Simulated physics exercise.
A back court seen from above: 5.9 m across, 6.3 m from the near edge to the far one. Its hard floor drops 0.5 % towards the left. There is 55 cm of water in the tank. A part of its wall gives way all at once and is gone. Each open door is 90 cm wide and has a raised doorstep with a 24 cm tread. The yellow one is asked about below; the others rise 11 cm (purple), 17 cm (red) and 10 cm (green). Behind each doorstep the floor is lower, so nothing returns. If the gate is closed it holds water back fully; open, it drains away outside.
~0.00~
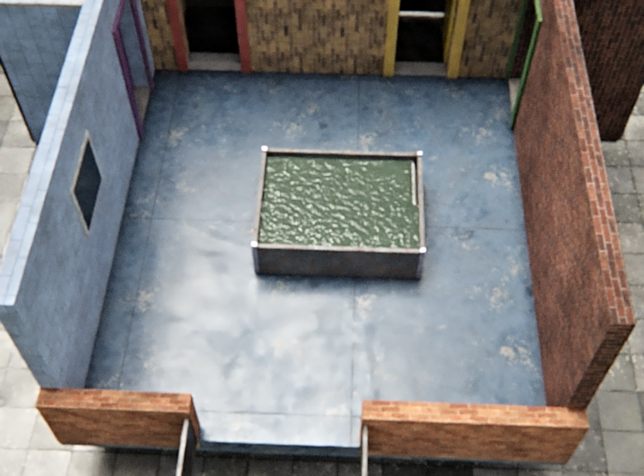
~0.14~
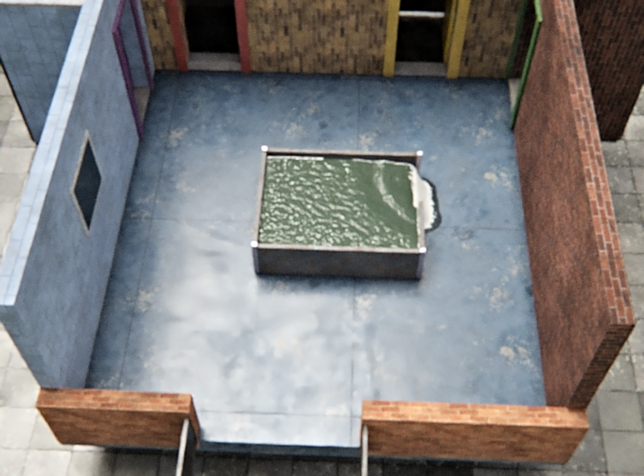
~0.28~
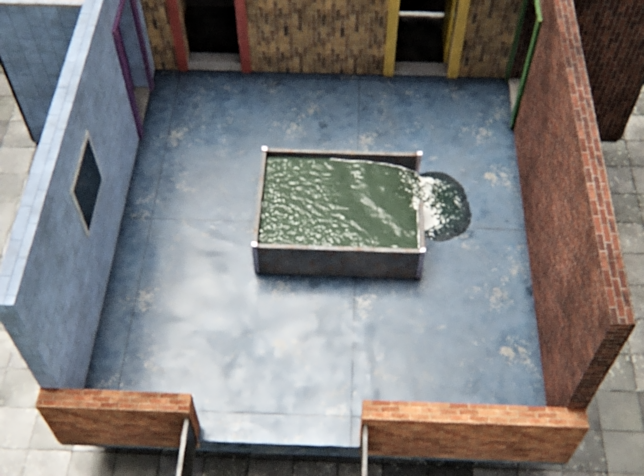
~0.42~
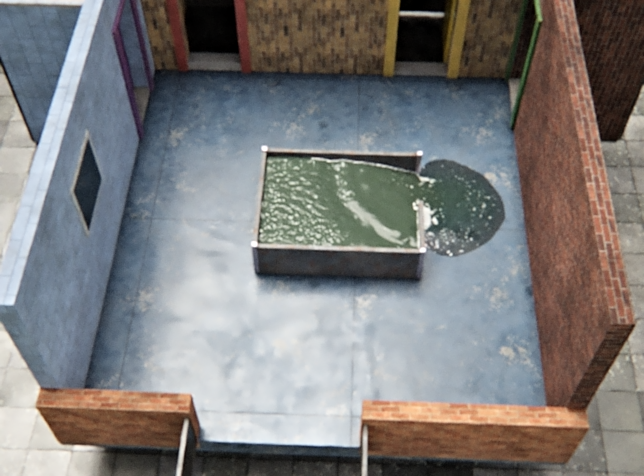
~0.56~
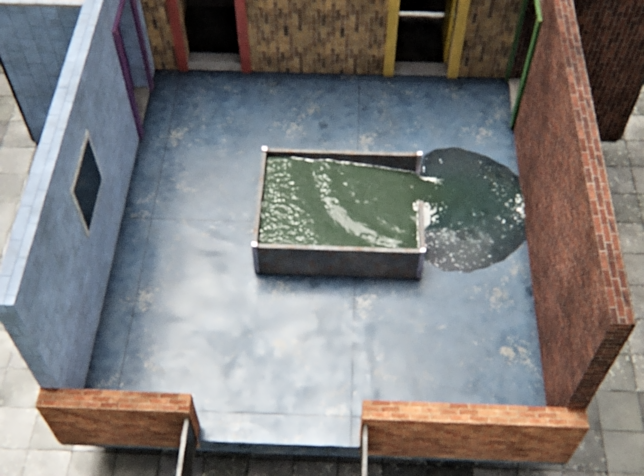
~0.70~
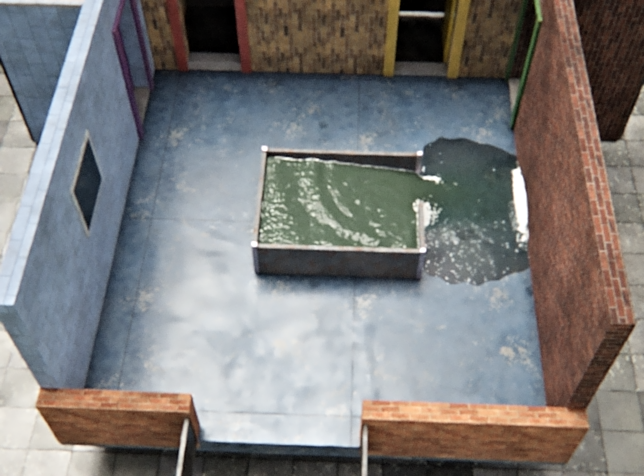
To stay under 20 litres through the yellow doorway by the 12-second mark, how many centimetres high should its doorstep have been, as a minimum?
Close to 8.5 cm is just enough.
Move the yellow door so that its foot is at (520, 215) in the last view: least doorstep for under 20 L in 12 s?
About 25 cm.
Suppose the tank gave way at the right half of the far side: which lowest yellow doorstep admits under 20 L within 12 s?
About 22 cm.
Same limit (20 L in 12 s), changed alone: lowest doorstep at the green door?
Roughly 15 cm at green.
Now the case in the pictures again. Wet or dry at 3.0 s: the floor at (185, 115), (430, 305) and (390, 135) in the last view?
In turn: Not reached, wet, dry.
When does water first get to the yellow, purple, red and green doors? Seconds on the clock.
Arrival: Yellow 2.2 s, purple 5.0 s, red 3.8 s, green 1.3 s.
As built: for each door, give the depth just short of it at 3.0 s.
In cm: Yellow 12, purple 0, red 0, green 15.
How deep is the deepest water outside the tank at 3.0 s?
About 26 cm.
After 1.4 s water covers 10 % of the floor, deepest (31 cm) near (514, 205); it has not reached the yellow door.
After 3.0 s water covers 30 % of the floor, deepest (26 cm) near (490, 84); 12 cm at the yellow door, 1 litre in over its 8 cm doorstep.
After 12.0 s water covers 95 % of the floor, deepest (8 cm) near (79, 417); 5 cm at the yellow door, 22 litres in over its 8 cm doorstep.
At the yellow door as built, the water arrived by 2.2 s and peaked near 12 cm at 3.6 s.
With a doorstep of 7 cm, 32 litres would have come in within the 12 s; with 9.5 cm, 12 litres. So under 20 litres takes about 8.5 cm.
